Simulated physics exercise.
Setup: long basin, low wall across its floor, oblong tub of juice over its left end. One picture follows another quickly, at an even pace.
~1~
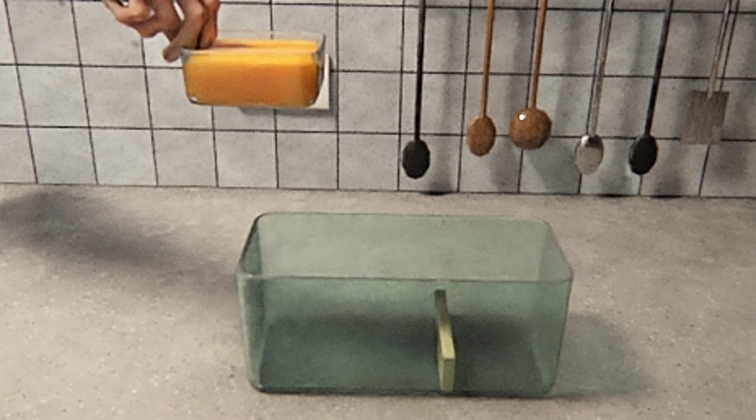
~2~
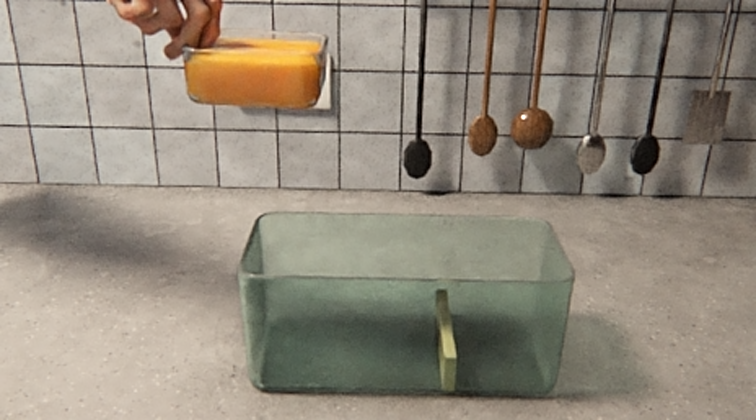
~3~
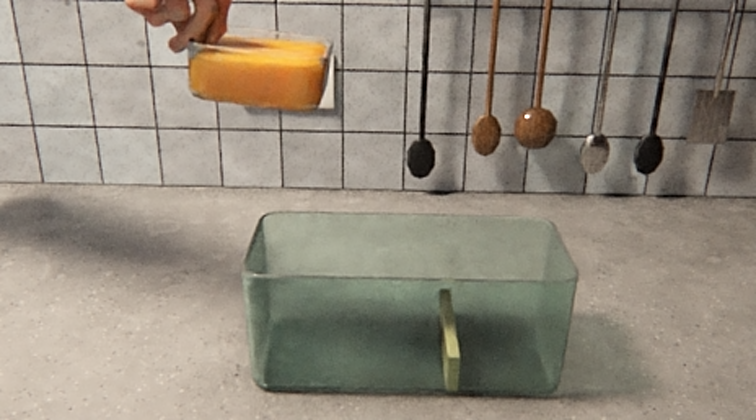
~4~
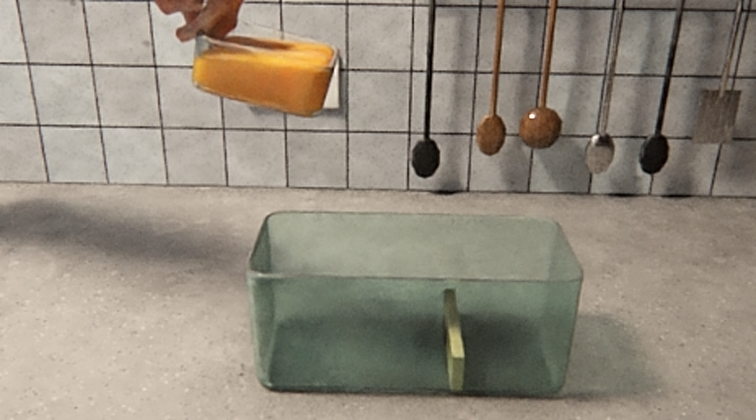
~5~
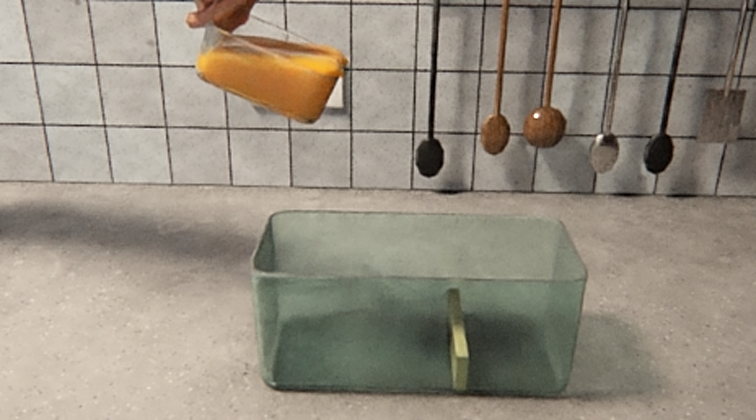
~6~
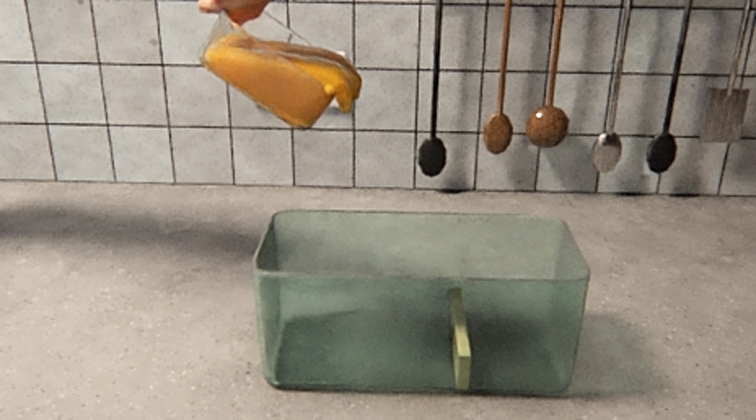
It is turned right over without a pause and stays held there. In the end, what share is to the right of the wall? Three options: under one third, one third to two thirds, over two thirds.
Answer: Under one third.
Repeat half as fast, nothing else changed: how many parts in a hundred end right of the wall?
About 5 %.
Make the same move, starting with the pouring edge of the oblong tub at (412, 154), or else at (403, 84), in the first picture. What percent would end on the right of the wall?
60 and 65 in a hundred.
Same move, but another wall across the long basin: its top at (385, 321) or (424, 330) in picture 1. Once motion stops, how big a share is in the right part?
First try close to 65 percent, second try close to 15 percent.
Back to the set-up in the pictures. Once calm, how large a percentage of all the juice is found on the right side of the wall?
10 % or thereabouts.
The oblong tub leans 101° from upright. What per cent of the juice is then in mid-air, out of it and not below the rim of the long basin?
I'd reckon some 35 per cent.
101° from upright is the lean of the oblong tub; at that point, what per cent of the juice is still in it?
Close to 5 per cent.
A moment on, the oblong tub is tipped right over and 7 per cent is still to pour, 57 is left of the wall and 0 right of it.
Next, the oblong tub is tipped right over and 0 per cent is still to pour, 88 is left of the wall and 7 right of it.
Then the oblong tub is tipped right over and 0 per cent is still to pour, 90 is left of the wall and 8 right of it.
Later the oblong tub is tipped right over and 0 per cent is still to pour, 90 is left of the wall and 8 right of it.
At rest 90 per cent lies left of the wall, 8 right of it and 1 outside.
